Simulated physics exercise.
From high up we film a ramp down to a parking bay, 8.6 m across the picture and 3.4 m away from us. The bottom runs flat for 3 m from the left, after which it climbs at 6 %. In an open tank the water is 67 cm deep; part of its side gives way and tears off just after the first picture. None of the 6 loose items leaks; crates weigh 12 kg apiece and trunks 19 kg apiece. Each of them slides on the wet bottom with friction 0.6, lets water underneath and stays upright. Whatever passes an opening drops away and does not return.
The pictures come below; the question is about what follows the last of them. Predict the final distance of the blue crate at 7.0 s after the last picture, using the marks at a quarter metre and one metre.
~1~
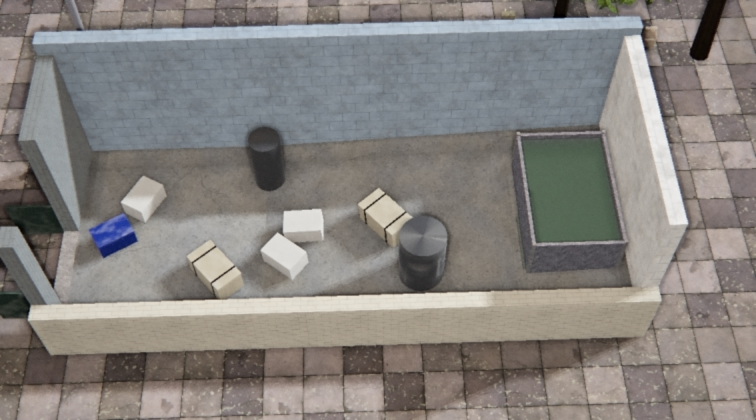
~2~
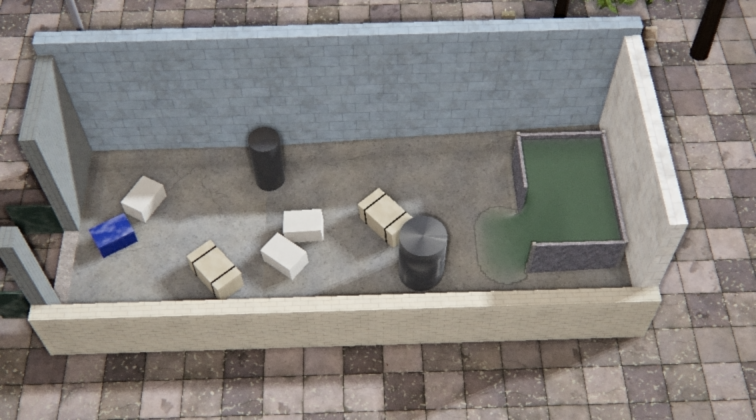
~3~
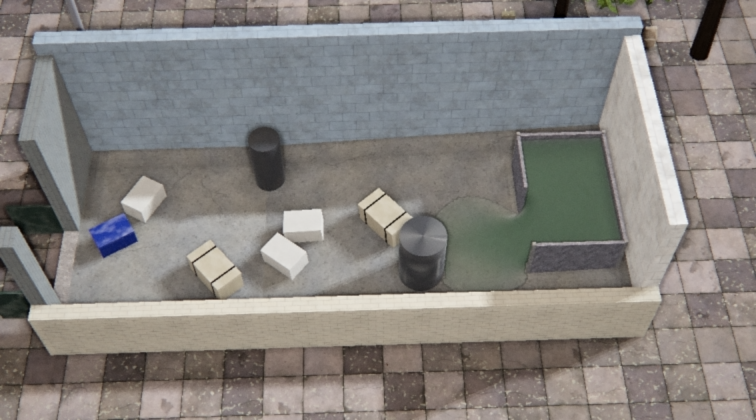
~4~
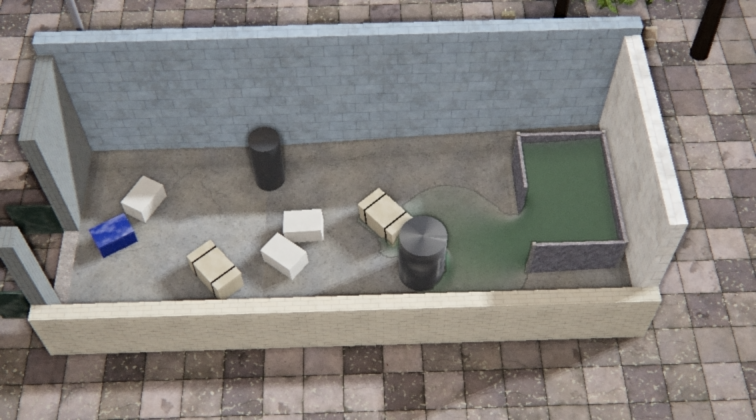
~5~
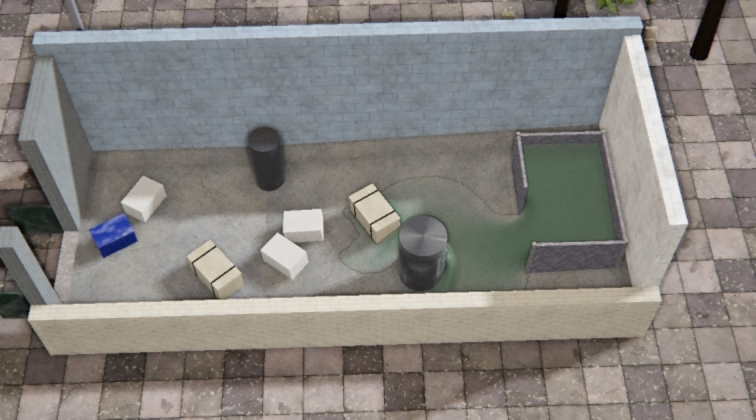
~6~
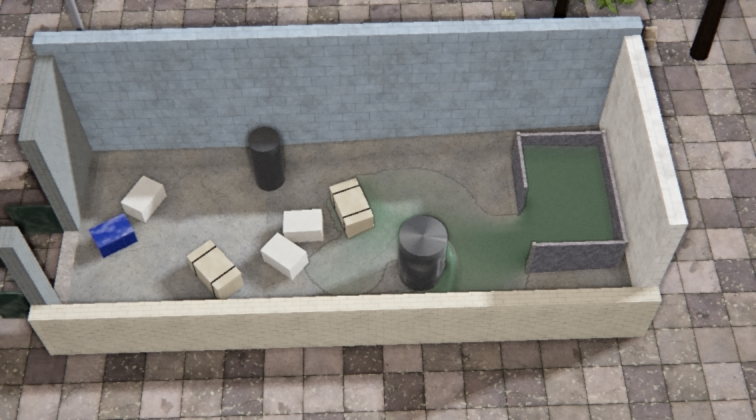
It is swept well away.
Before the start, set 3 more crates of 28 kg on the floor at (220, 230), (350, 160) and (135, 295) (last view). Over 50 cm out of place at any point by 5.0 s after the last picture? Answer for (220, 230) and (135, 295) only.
In order: Exceeds it and exceeds it.
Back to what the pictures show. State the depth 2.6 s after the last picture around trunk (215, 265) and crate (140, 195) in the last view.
About 7 and 14 cm.
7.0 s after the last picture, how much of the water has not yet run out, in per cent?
Remaining: Approx. 74 per cent.
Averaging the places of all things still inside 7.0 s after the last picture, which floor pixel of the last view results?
I'd put it close to (114, 234) in the last view.
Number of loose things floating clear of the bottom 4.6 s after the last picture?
I'd say 2 of them.
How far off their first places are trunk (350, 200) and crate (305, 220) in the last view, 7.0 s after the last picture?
Gone out; 250 cm.
Then, 0.6 s after the last picture the blue crate is near (111, 230), 0.0 m from its start, aground; 0 of 6 are out; 0 afloat.
Then, 2.6 s after the last picture the blue crate is near (59, 236), 0.8 m from its start, aground; 0 of 6 are out; 5 afloat.
Then, 4.6 s after the last picture the blue crate has gone out; 4 of 6 are out; 2 afloat.
Then, 7.0 s after the last picture the blue crate has gone out; 4 of 6 are out; 2 afloat.
